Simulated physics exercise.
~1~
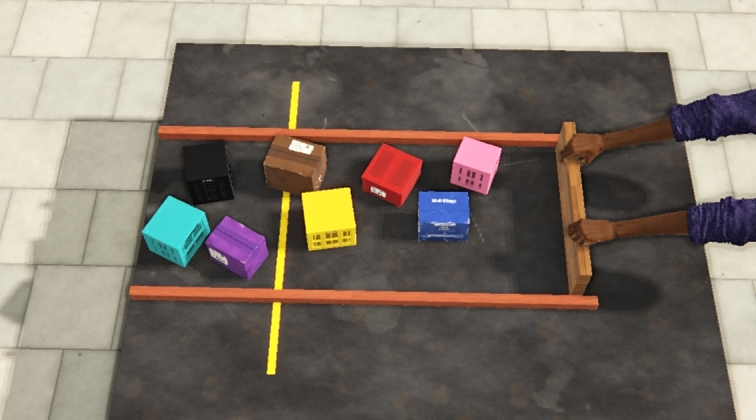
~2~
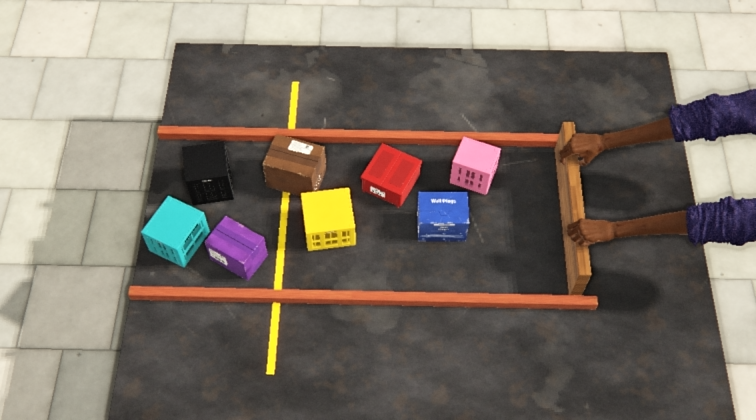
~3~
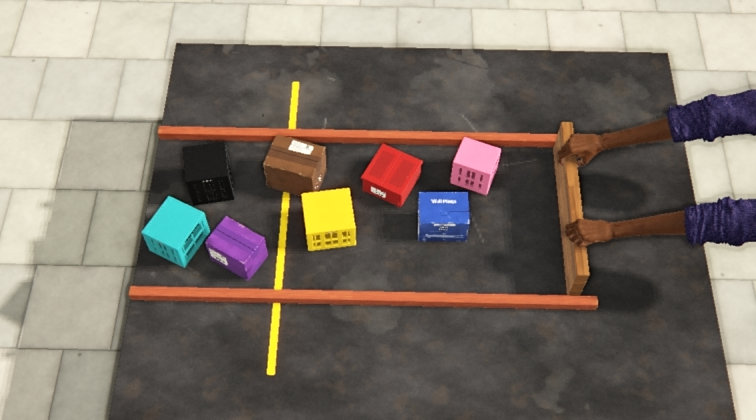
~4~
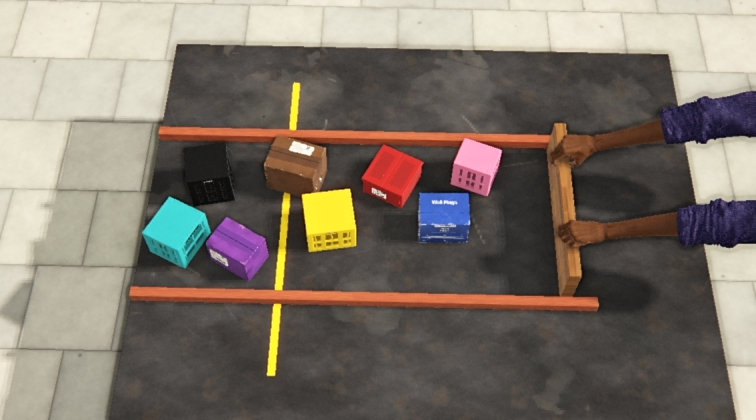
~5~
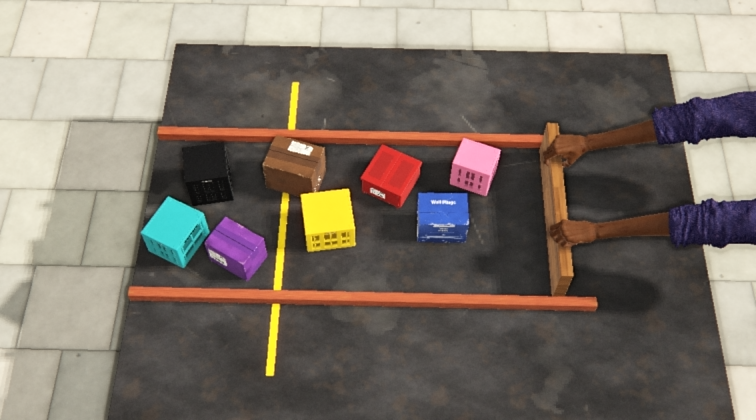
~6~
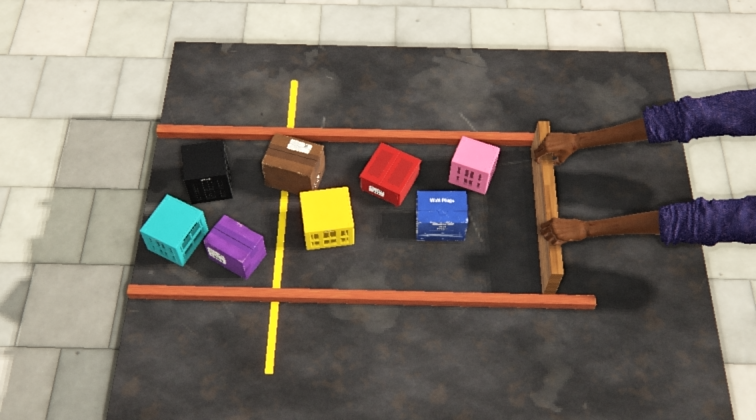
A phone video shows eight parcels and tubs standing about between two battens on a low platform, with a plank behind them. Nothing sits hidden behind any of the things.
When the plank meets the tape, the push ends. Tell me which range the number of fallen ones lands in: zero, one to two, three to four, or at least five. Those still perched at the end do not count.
The range is one to two.
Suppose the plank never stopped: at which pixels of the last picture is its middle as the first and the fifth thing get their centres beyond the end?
Its centre point is roughly (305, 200) and later (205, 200).
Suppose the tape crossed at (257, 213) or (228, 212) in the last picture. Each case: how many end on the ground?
Well, you'd get 2 the first time and 3 the second time.
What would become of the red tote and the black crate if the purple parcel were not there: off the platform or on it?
Here's how it goes: The red tote is still up there and the black crate ends up down.
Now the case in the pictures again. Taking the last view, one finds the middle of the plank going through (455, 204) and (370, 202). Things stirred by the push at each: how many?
Respectively 3 and 5.
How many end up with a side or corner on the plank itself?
The answer is 2.
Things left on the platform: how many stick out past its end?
I count 1 overhanging.
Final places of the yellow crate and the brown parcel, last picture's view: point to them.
Final centres, first then second: (208, 214), (175, 167).
Soon after, none off yet; turquoise crate at rest near (175, 231); black crate at rest near (207, 172); purple parcel at rest near (235, 247).
Then, none off yet; turquoise crate at rest near (175, 231); black crate moved about its own width near (176, 170); purple parcel moved a little near (229, 252).
By the end, the number that fall off is one or two; fallen, black crate.
